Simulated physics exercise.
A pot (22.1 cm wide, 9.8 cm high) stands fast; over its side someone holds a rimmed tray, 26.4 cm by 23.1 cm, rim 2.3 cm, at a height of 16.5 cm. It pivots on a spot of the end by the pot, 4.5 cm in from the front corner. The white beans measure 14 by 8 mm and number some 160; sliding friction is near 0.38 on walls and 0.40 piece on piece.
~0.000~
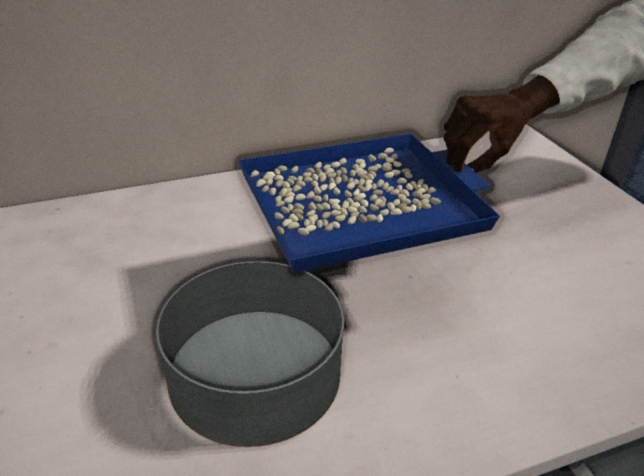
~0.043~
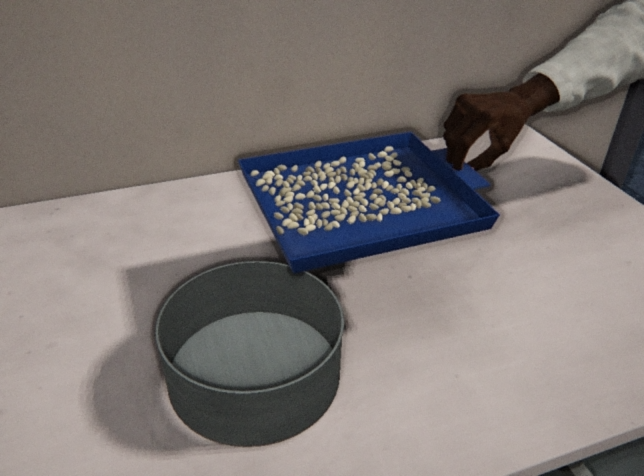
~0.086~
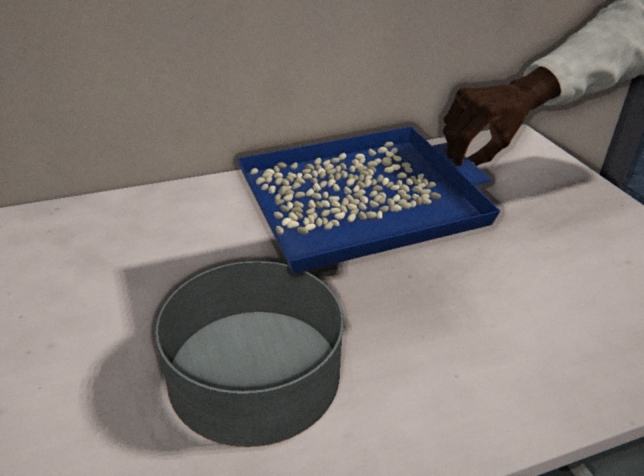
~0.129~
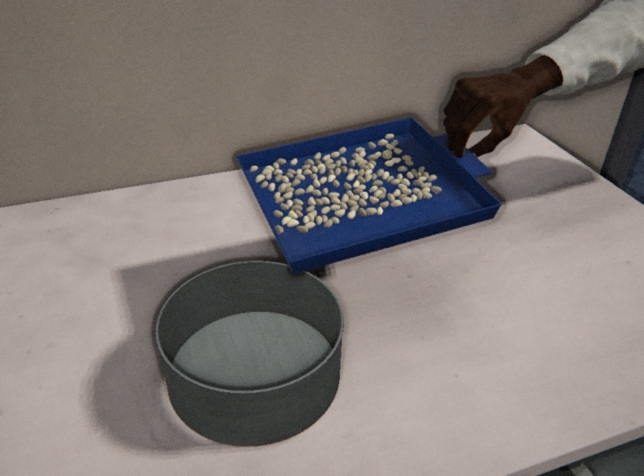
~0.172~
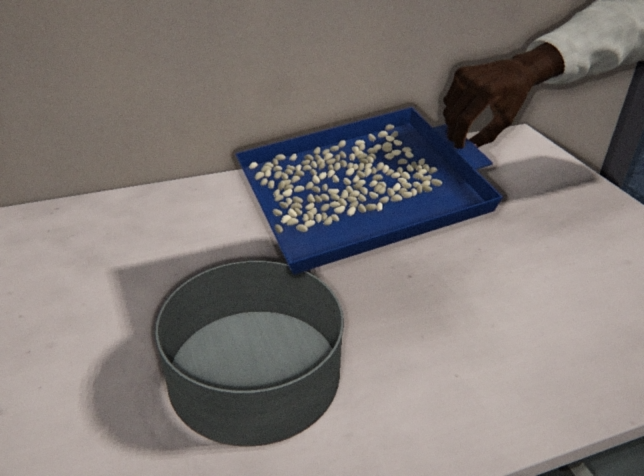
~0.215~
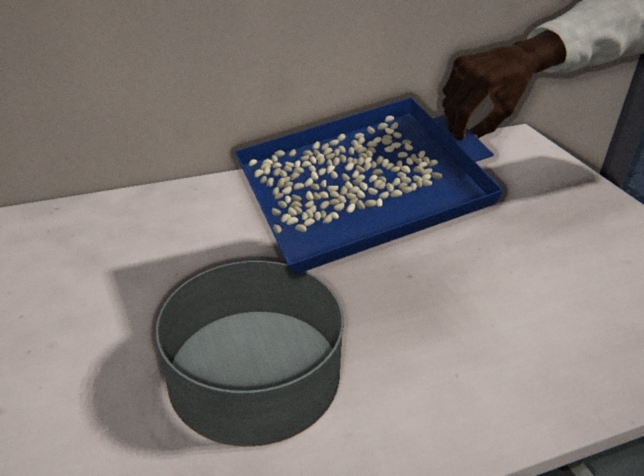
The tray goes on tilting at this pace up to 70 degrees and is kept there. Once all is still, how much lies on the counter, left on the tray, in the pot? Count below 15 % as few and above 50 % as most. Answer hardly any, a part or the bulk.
On the counter: Hardly any; left on the tray: The bulk; in the pot: A part.
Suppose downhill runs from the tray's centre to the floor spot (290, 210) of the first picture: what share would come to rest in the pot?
Some 5 per cent.
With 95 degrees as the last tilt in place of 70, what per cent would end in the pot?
In that case some 100 per cent.
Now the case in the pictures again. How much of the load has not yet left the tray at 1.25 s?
About 75 per cent.
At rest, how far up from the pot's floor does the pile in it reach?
About 1.0 cm.
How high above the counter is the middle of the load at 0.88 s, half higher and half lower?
Some 20 cm.
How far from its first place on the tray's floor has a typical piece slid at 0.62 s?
Some 7 cm.
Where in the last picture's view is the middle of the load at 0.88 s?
At about (281, 227).
Then, at 0.62 s, tilt 40 degrees; the tray holds 100 %, the pot 0 %.
Then, at 0.88 s, tilt 58 degrees; the tray holds 100 %, the pot 0 %.
After 1.25 s, tilt 70 degrees; the tray holds 75 %, the pot 25 %.
By 2.5 s all is still; counter 0 %, tray 65 %, pot 35 %.
